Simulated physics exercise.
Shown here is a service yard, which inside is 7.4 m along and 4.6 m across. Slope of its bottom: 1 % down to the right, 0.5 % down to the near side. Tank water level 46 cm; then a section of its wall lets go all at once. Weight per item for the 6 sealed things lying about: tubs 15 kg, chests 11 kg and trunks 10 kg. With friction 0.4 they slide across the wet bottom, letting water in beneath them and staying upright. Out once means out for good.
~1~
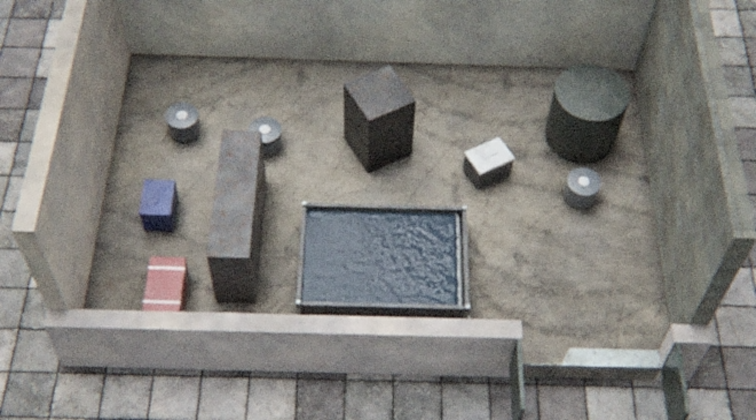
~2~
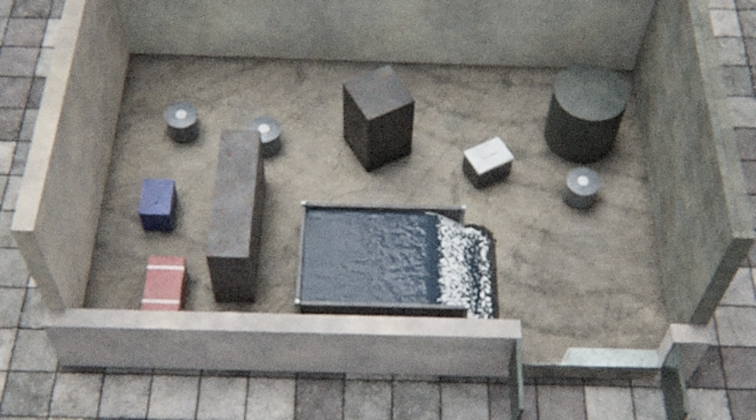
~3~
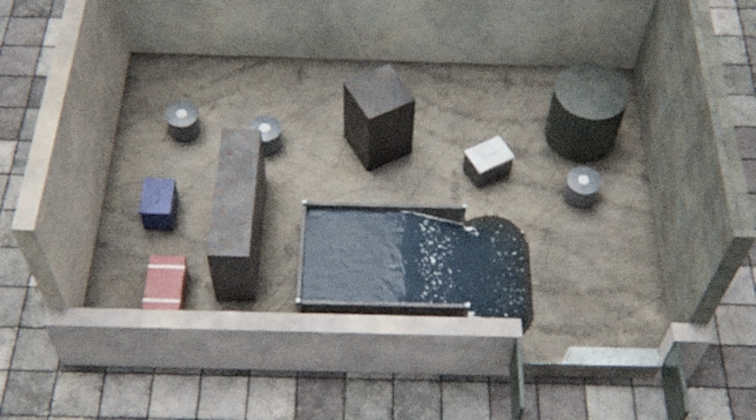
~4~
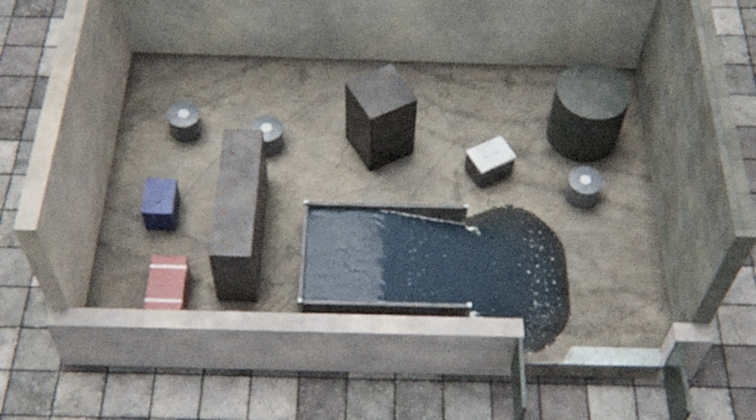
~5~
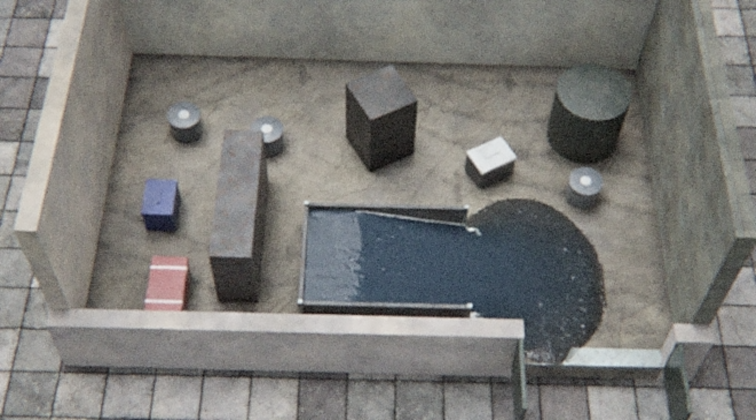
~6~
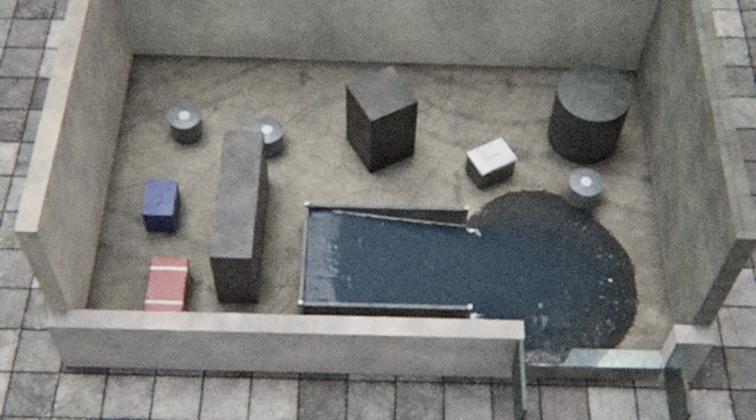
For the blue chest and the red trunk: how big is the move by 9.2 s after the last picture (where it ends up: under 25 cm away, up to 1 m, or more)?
At the end, the blue chest never really leaves its spot; the red trunk never really leaves its spot.
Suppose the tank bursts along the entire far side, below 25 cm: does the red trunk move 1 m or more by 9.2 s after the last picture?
The red trunk simply inches along.
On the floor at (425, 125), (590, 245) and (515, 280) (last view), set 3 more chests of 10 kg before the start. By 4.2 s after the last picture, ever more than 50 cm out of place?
In sequence: Stays within; goes beyond; goes beyond.
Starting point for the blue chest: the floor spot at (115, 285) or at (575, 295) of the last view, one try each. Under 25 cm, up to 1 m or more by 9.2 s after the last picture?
Taken in turn, it stays almost motionless and then is carried a long way.
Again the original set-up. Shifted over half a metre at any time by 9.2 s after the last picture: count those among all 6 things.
That comes to 1.
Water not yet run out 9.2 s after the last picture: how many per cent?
I'd say some 52 percent hasn't gone yet.
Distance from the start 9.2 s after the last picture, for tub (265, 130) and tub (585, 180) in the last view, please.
The first ends 0 cm from its start, the second 120 cm.
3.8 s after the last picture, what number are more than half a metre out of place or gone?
By then the count is 1.
Then, 1.2 s after the last picture the blue chest is near (159, 197), 0.0 m from its start, aground; the red trunk is near (166, 285), 0.0 m from its start, aground; 0 of 6 are out; 0 afloat.
Then, 3.8 s after the last picture the blue chest is near (159, 197), 0.0 m from its start, aground; the red trunk is near (166, 285), 0.0 m from its start, aground; 0 of 6 are out; 0 afloat.
Then, 6.2 s after the last picture the blue chest is near (159, 197), 0.0 m from its start, aground; the red trunk is near (166, 285), 0.0 m from its start, aground; 0 of 6 are out; 0 afloat.
Then, 9.2 s after the last picture the blue chest is near (159, 197), 0.0 m from its start, aground; the red trunk is near (166, 285), 0.0 m from its start, aground; 0 of 6 are out; 0 afloat.
